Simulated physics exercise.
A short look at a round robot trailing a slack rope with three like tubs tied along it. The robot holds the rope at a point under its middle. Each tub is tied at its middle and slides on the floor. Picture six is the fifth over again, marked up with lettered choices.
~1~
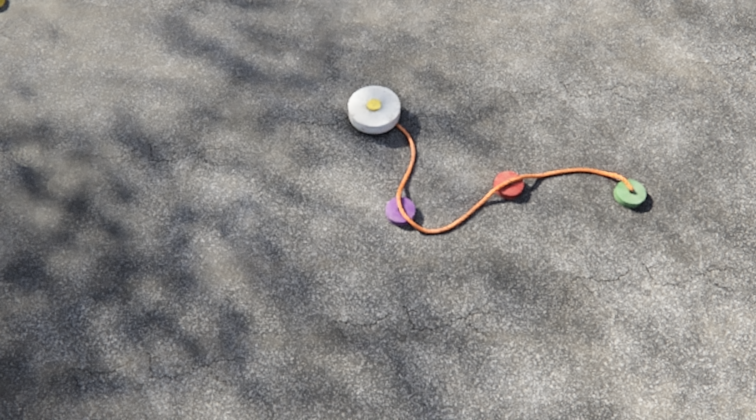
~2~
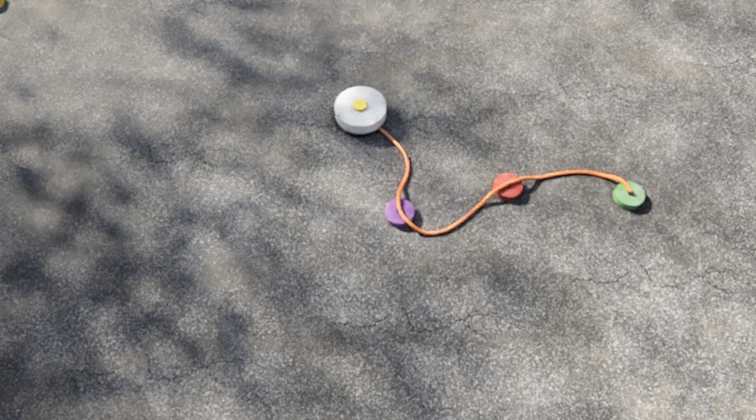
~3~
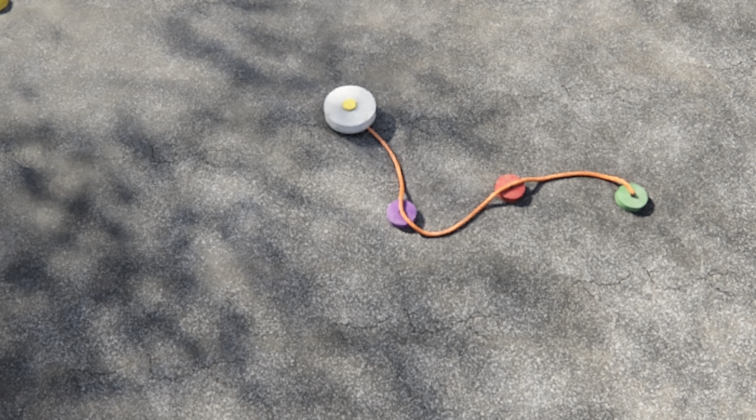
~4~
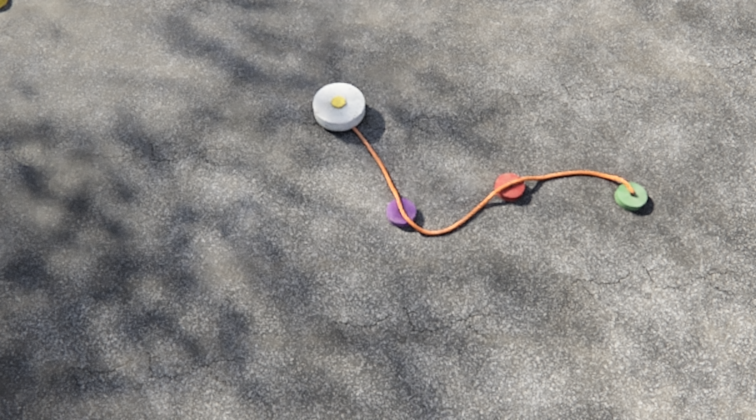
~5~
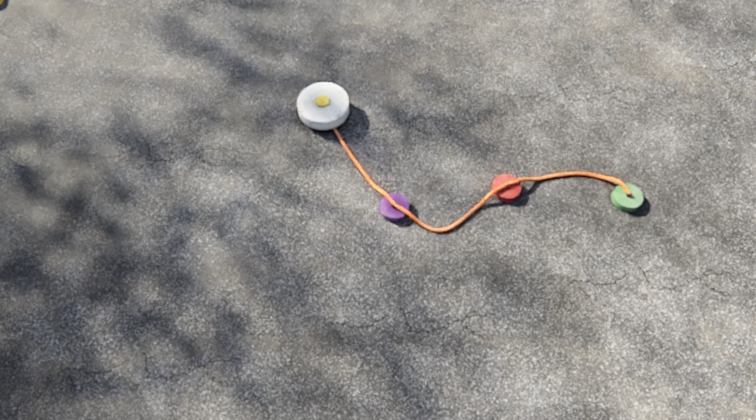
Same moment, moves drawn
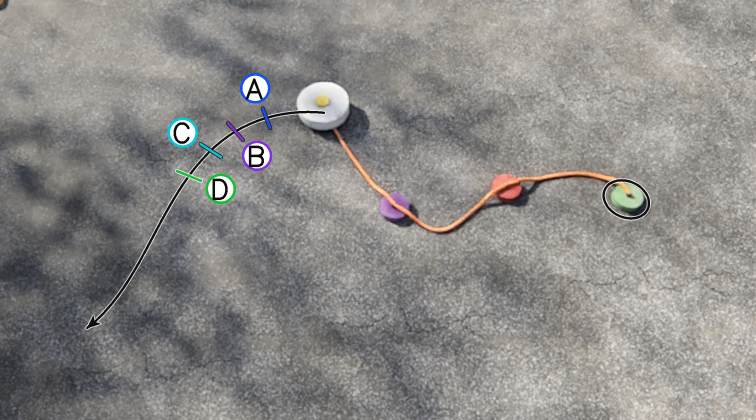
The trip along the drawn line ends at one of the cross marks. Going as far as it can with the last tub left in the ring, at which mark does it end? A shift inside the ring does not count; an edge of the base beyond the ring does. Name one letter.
Mark B.
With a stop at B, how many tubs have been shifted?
By then, two.
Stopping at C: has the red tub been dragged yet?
By then, yes.
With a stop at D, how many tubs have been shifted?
Three.
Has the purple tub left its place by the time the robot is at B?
Yes.
On the marked copy, A at (266, 118); B at (236, 131); C at (211, 151); D at (189, 176); the ring at (626, 199); the route from (324, 113) via (188, 178) to (87, 328).
Following B. Soon after the start, robot (292, 107); green tub (628, 197); red tub (507, 187); purple tub (384, 192).
Later, robot (259, 114); green tub (628, 197); red tub (506, 187); purple tub (371, 177).
In the end, robot (234, 126); green tub (628, 197); red tub (494, 185); purple tub (362, 164); the ringed tub at the far end is still in its ring.
As for the rest, A is safe but short; C drags the last tub to (613, 196); D drags the last tub to (596, 194).
